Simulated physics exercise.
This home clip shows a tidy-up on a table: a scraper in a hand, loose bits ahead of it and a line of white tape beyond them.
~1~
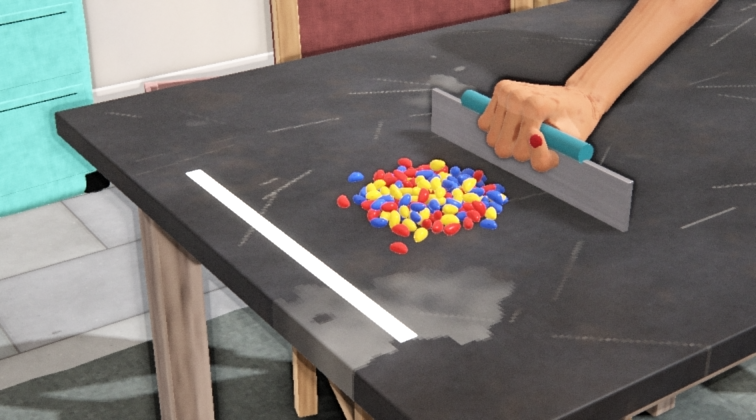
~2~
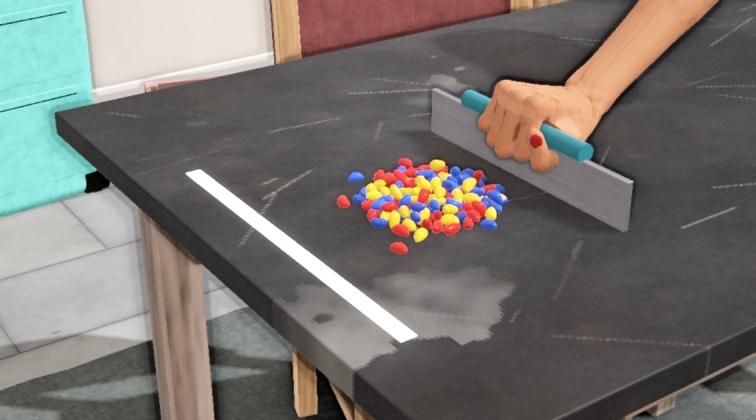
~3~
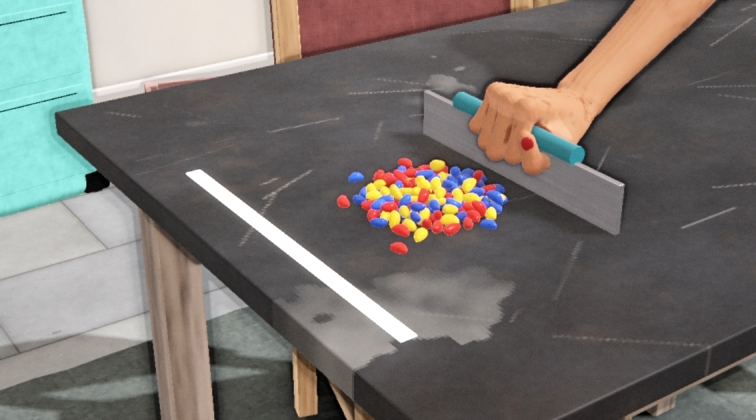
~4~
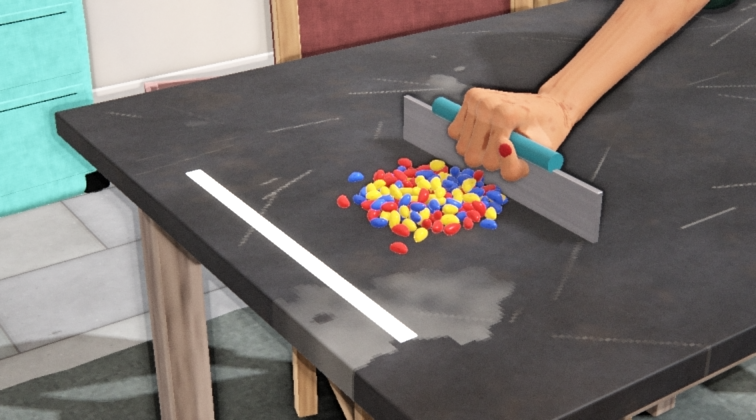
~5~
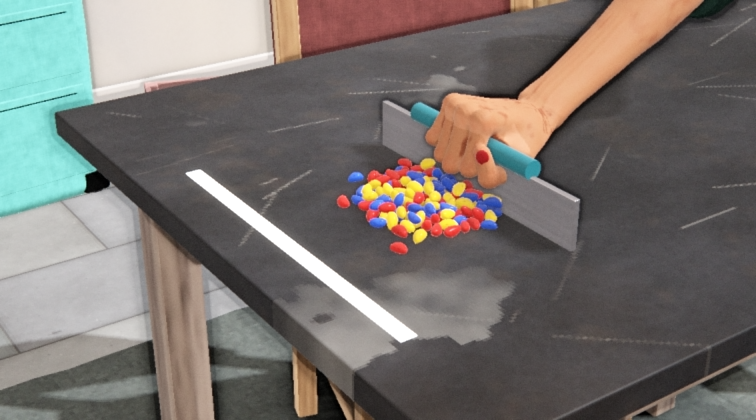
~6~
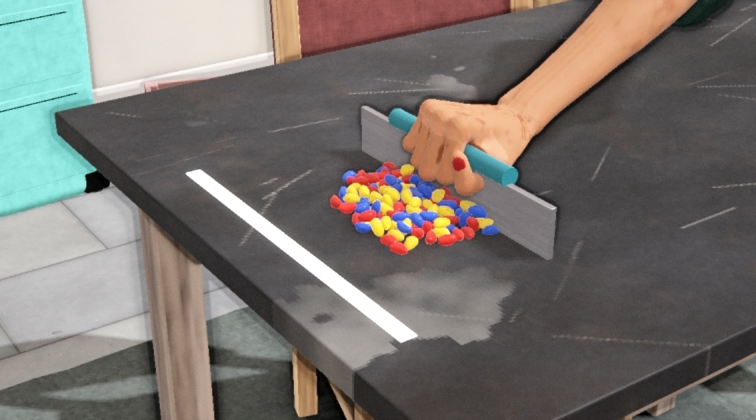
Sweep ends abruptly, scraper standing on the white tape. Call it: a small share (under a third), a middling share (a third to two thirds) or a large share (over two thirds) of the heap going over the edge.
A middling share.
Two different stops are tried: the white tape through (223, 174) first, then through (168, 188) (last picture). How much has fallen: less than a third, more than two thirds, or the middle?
Taking the two placings in order, the share is less than a third and then more than two thirds.
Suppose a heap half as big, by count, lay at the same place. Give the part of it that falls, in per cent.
That works out to something like 20 percent.
Shortly afterwards, scraper still moving, near (366, 176); heap all on the table, its front near (280, 256).
Next, scraper stopped at the white tape; heap near a third over the edge.
Some moments later, scraper stopped at the white tape; heap near half over the edge.
In the end, scraper stopped at the white tape; heap near half over the edge.
